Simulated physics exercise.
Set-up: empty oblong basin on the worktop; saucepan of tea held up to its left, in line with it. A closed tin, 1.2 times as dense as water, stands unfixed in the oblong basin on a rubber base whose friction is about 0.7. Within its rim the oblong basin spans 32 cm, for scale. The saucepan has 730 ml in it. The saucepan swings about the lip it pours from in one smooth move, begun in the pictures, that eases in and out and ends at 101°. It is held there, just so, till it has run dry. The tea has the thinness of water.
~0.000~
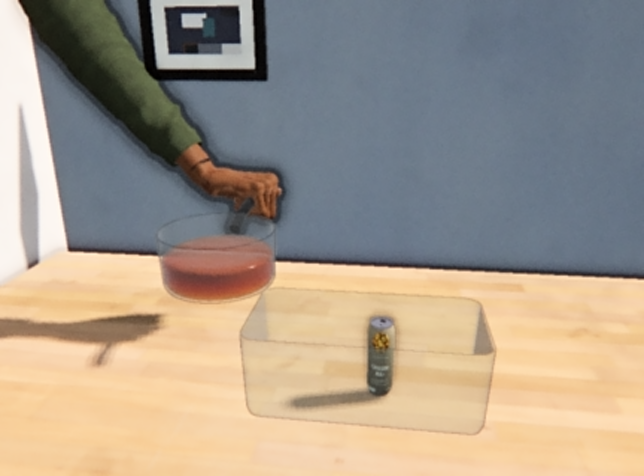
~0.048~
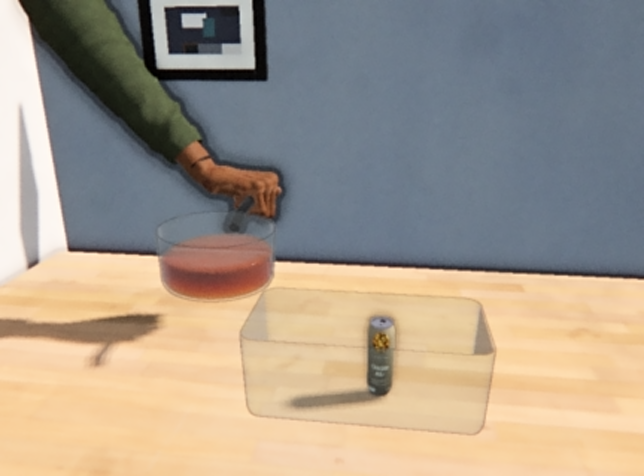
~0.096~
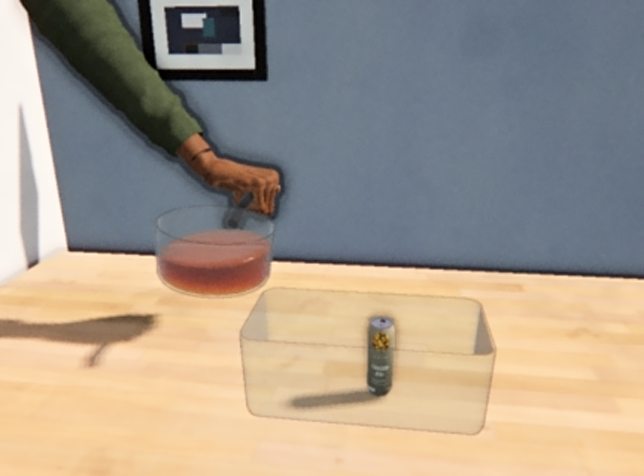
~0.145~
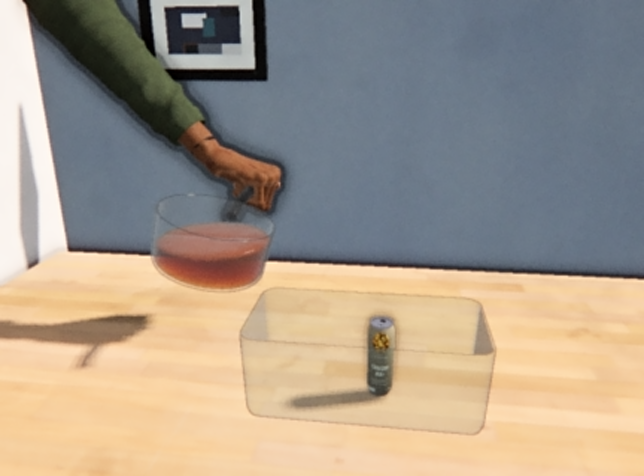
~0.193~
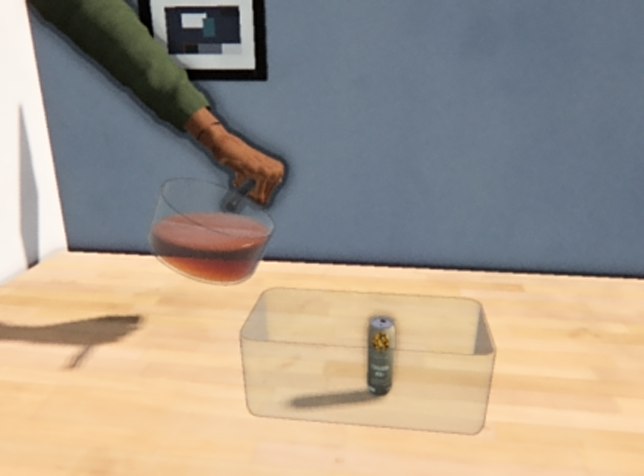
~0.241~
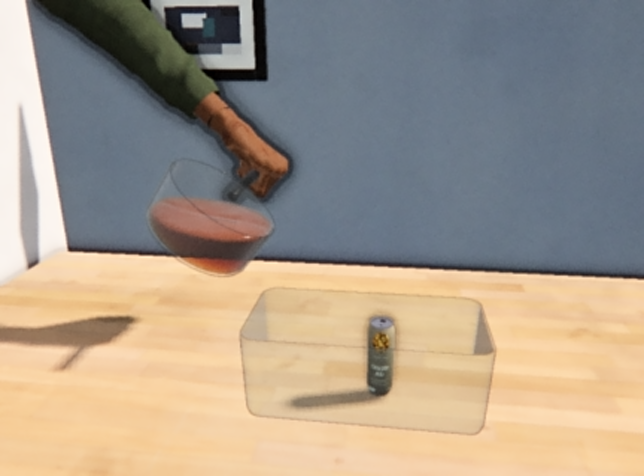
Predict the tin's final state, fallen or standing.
It comes down.
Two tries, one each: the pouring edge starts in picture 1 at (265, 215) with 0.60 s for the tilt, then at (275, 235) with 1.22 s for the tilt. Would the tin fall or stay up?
In the first try it comes down; in the second it remains standing.
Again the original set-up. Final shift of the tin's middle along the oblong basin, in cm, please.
All told, the tin's centre has moved close to 7.5 cm.
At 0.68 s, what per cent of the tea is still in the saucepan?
Remaining share: Approx. 6 %.
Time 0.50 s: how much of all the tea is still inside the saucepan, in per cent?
About 42 percent.
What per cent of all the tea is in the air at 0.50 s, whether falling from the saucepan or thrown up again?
Roughly 54 percent.
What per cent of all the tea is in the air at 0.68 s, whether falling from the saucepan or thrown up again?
Around 16 per cent of the liquid is in flight.
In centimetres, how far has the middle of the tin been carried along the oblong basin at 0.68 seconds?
Around 1 centimetres.
Then, 0.50 s in, the tilt is 95° and 43 per cent is still to pour; the tin stands where it began.
Then, 0.68 s in, the tilt is 101° and 6 per cent is still to pour; the tin leans 13°.
Then, 0.88 s in, the tilt is 101° and 1 per cent is still to pour; the tin lies on its side.
Then, 1.09 s in, the tilt is 101° and 0 per cent is still to pour; the tin lies on its side.
Finally, the tin lies on its side.
